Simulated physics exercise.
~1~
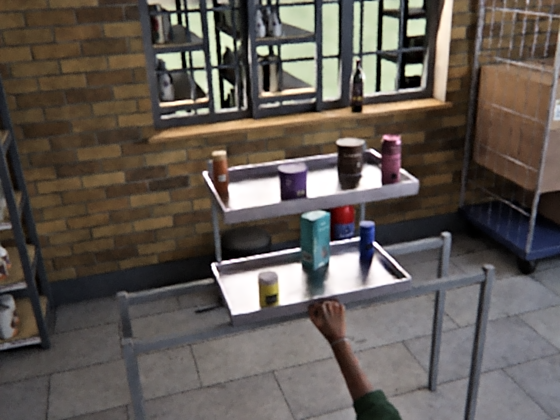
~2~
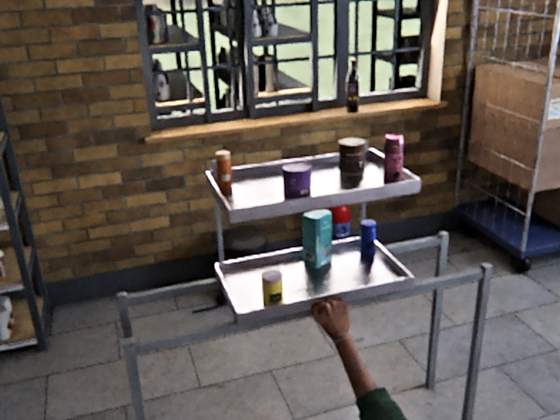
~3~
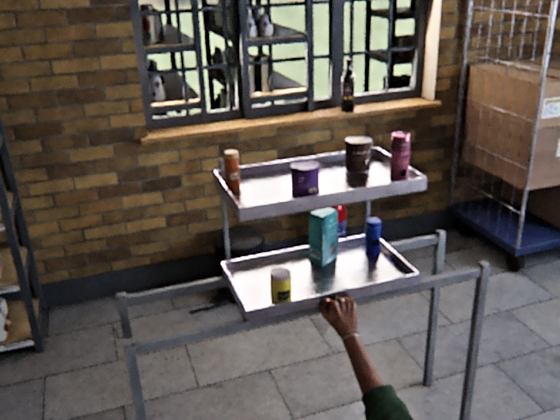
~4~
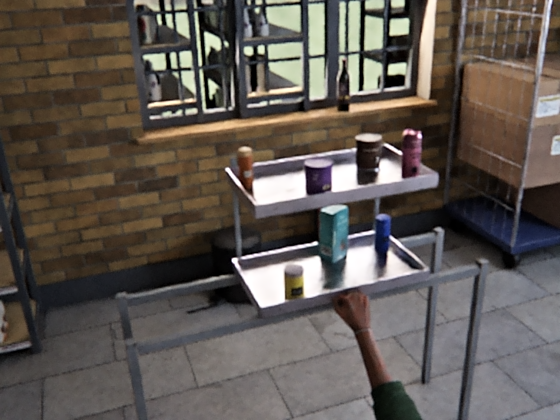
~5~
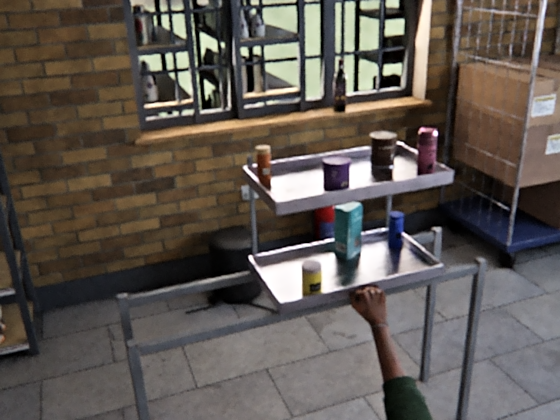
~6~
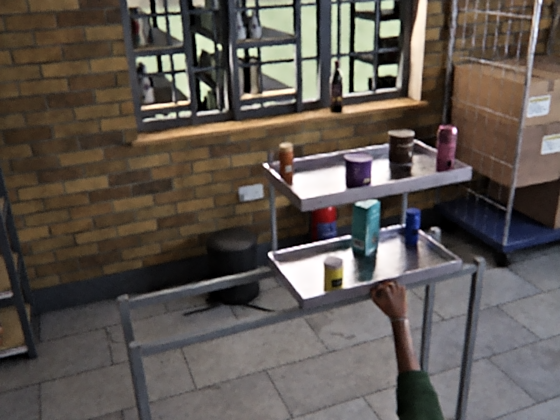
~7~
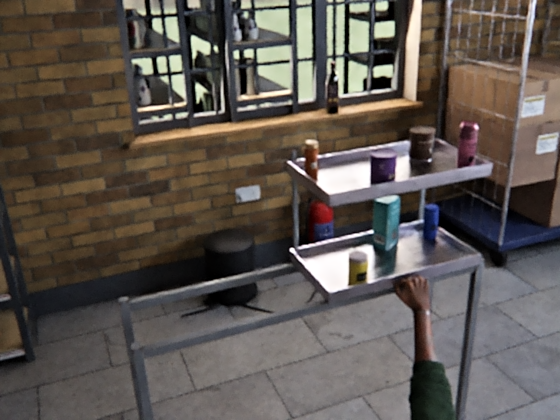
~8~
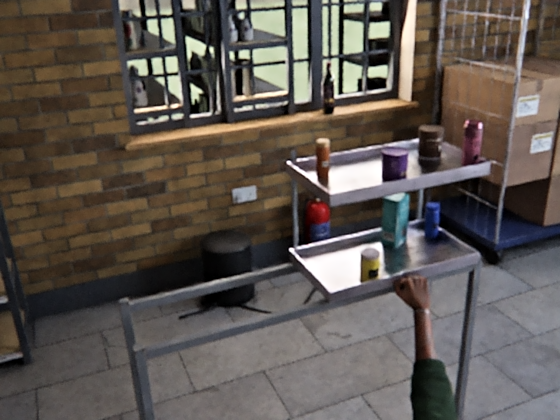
The footage shows a hand pushing a two-level metal tray to the right along a rail frame, carrying upright cans, tins, a yellow jar and a turquoise carton, until it slows near the frame's right end with the hand still at its edge and the items still standing in place.
